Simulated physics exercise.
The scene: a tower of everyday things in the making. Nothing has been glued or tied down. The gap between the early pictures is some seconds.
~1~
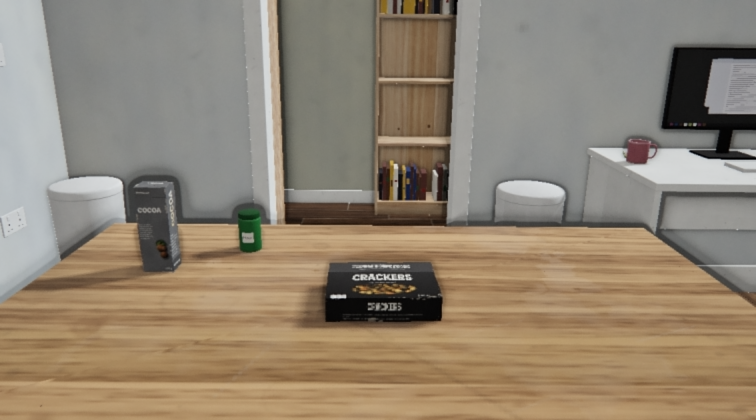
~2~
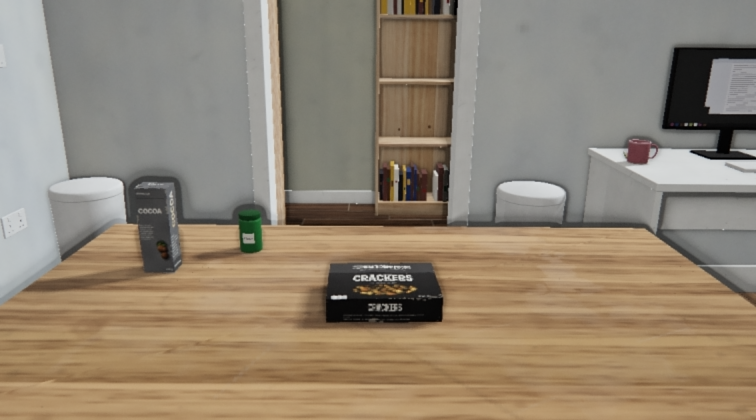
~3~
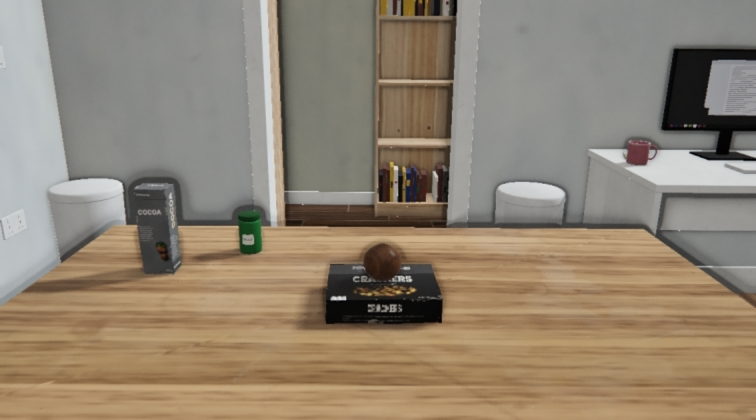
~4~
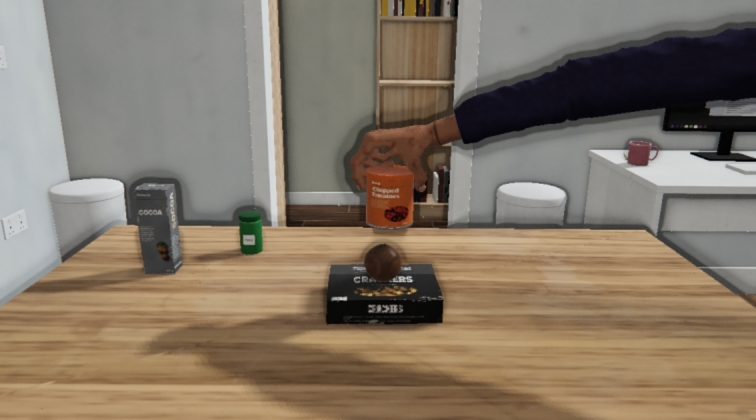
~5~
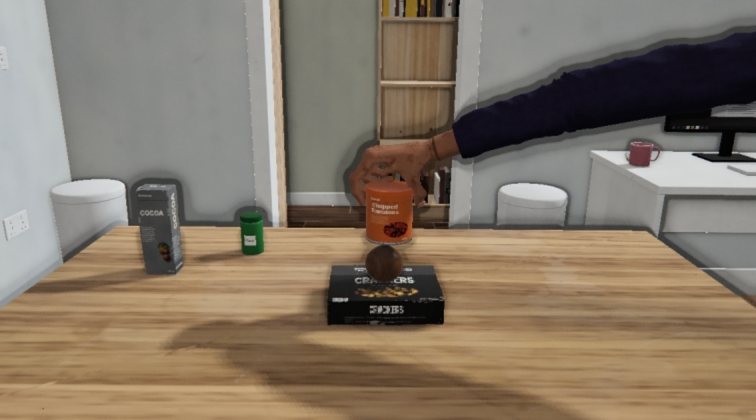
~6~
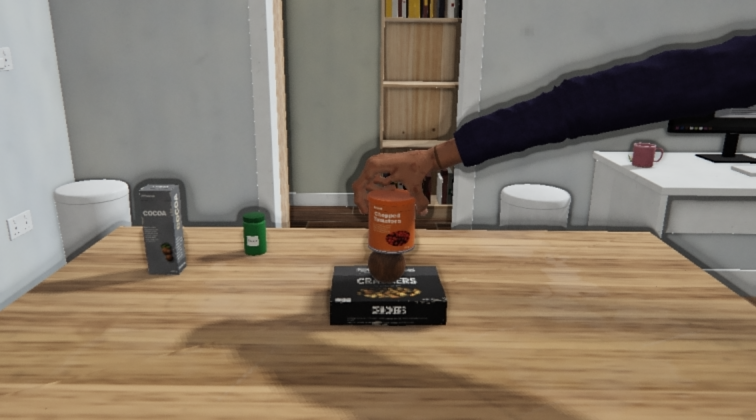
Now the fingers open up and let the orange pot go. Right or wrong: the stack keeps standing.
Wrong, it comes down.
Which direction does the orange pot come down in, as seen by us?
Result: Further right.
Then, 0.50 s past the last view, orange pot now fallen.
Then, 0.70 s past the last view, things are still on the move.
Finally, fallen, orange pot; the other 4 still in place. Final places as the last picture's camera would see them, orange pot near (532, 282). The pile comes apart.
